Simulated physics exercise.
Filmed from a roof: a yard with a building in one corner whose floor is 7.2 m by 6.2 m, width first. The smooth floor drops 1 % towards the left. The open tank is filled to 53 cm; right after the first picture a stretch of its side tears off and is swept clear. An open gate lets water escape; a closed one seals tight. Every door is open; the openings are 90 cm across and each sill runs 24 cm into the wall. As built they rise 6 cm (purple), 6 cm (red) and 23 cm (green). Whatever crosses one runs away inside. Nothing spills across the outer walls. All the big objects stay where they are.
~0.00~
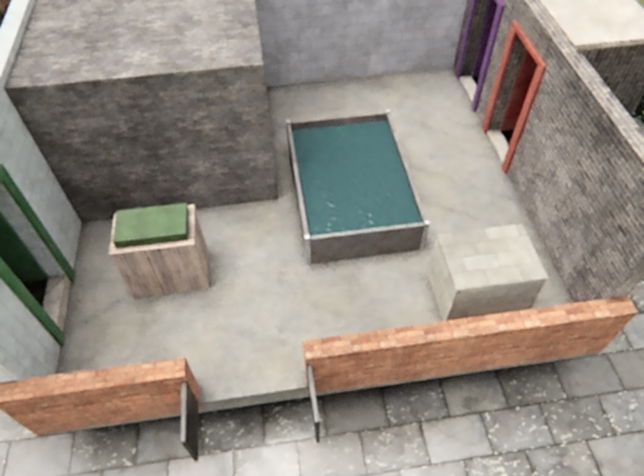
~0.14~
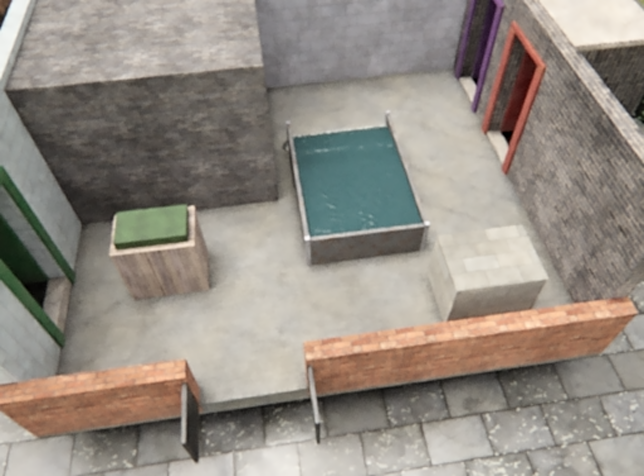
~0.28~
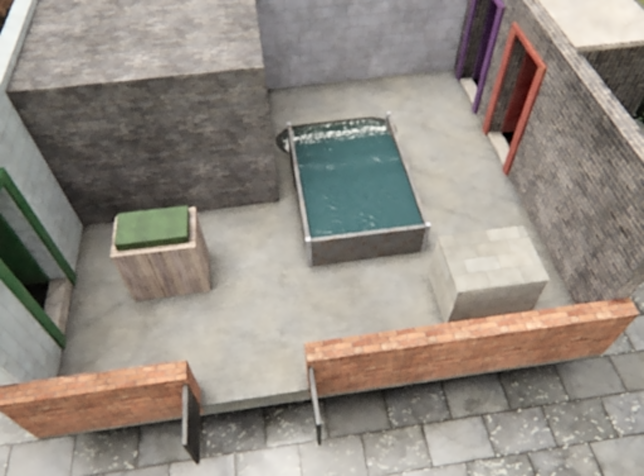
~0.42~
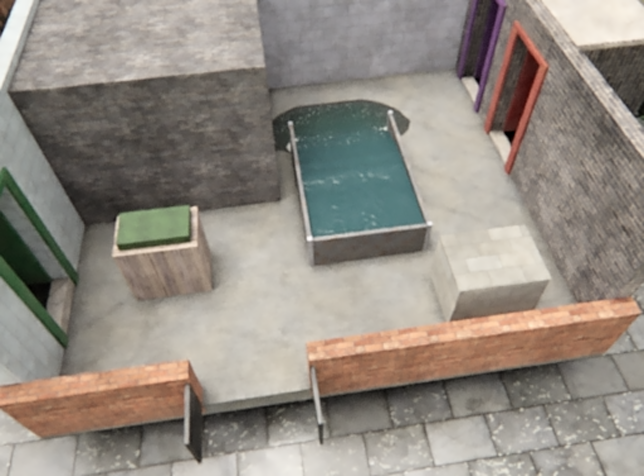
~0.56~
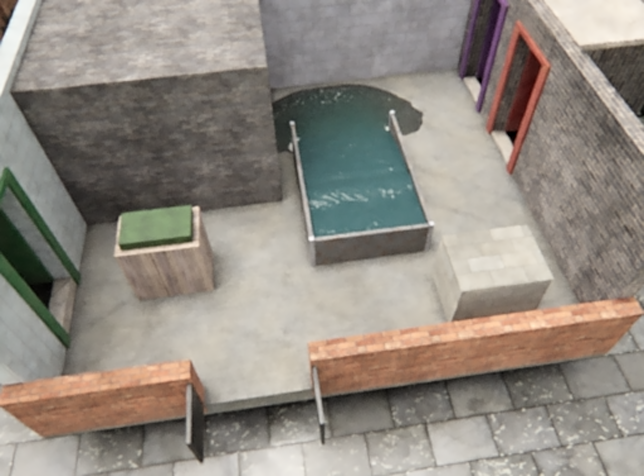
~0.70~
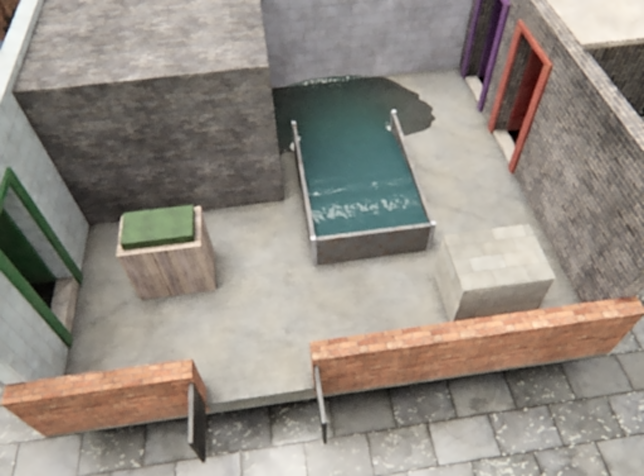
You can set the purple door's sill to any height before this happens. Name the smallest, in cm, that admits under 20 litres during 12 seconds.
About 22 cm.
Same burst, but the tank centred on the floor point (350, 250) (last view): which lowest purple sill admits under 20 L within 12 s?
Then roughly 23 cm.
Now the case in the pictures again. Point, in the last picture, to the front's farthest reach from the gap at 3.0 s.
Near (452, 69).
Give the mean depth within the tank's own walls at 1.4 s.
About 34 cm.
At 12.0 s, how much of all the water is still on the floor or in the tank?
Some 80 per cent remains.
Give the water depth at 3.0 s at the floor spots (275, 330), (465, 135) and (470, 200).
Roughly 0, 2 and 0 cm, in turn.
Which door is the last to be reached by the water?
The green one.
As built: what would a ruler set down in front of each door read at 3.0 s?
Depths in cm: Purple 21, red 2, green 0.
After 1.4 s water covers 20 % of the floor, deepest (41 cm) near (280, 89); it has not reached the purple door.
After 3.0 s water covers 30 % of the floor, deepest (34 cm) near (452, 69); 21 cm at the purple door, 35 litres in over its 6 cm sill.
After 12.0 s water covers 95 % of the floor, deepest (11 cm) near (277, 137); 6 cm at the purple door, 320 litres in over its 6 cm sill.
At the purple door as built, the water arrived by 2.1 s and peaked near 25 cm at 3.6 s.
Run again over the same 12 s with other heights there, 41 litres in over 19.5 cm, 6 litres over 26 cm. The limit of 20 litres is kept from about 22 cm up.
